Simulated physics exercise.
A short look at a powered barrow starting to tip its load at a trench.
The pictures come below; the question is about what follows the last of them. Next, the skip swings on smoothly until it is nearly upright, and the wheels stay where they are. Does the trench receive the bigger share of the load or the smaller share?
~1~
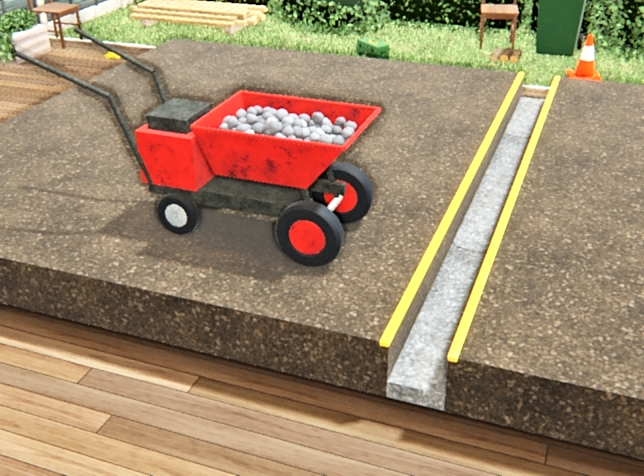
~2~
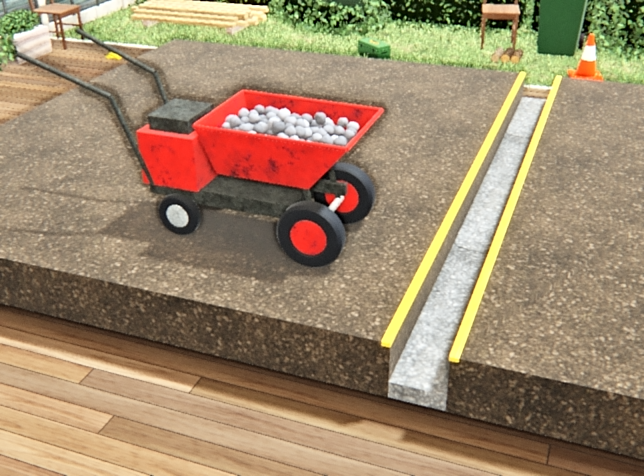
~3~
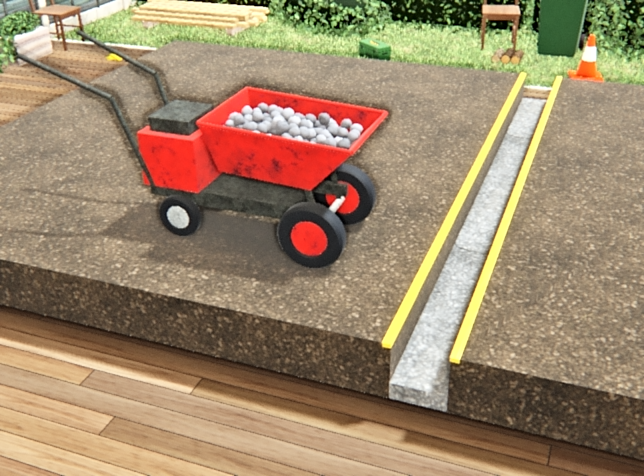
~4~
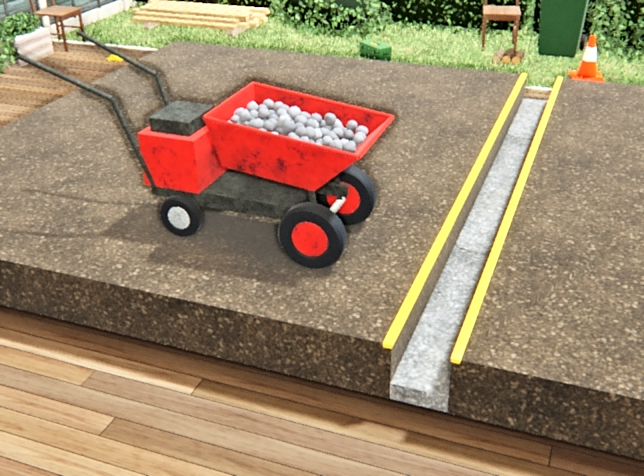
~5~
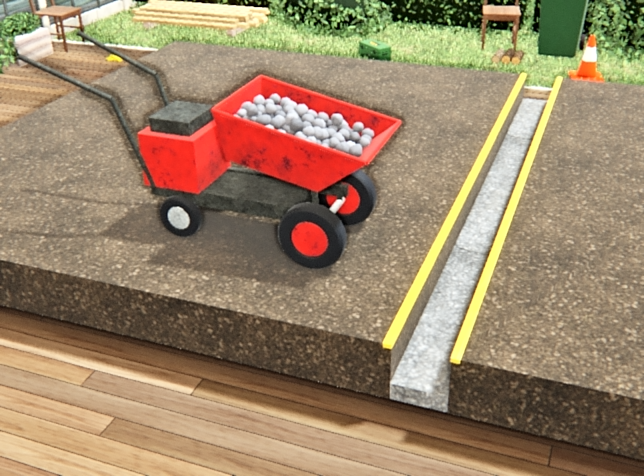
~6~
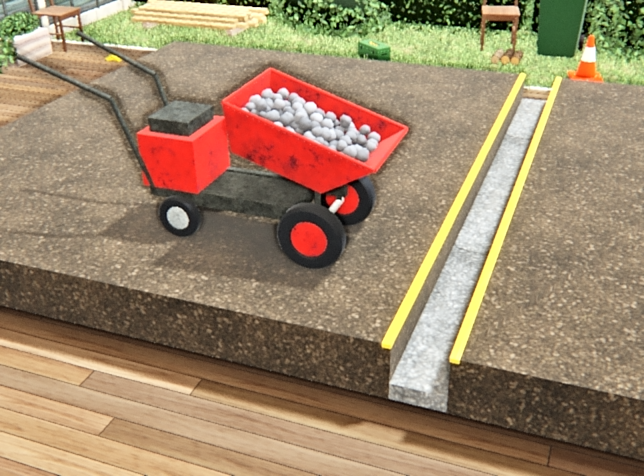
The trench will most likely get the bulk of it.
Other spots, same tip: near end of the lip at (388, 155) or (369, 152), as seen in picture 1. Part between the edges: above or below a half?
Okay, first it's a smaller portion, and then it's the bigger portion.
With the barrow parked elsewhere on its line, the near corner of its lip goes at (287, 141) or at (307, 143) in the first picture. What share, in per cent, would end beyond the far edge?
First some 0, then 0 per cent.
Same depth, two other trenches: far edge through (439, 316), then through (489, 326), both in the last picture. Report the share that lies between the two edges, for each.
Lab note: Case 1 near 50 percent, case 2 near 100 percent.
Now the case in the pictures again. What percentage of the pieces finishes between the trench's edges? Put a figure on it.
It works out at some 90 %.
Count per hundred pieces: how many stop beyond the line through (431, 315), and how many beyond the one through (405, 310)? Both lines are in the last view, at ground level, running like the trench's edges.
About 60 percent, then about 100 percent.
Soon after the last picture, skip tipped steeply; all in the skip.
A little later, skip tipped right over; about two thirds in the skip; a stray few short of the trench; about a third in or heaped over the trench; a stray few beyond it; a stray few falling.
Later still, skip tipped right over; a stray few in the skip; a stray few short of the trench; nearly all in or heaped over the trench; a stray few beyond it.
At rest, skip tipped right over; a stray few in the skip; a stray few short of the trench; nearly all in or heaped over the trench; a stray few beyond it.
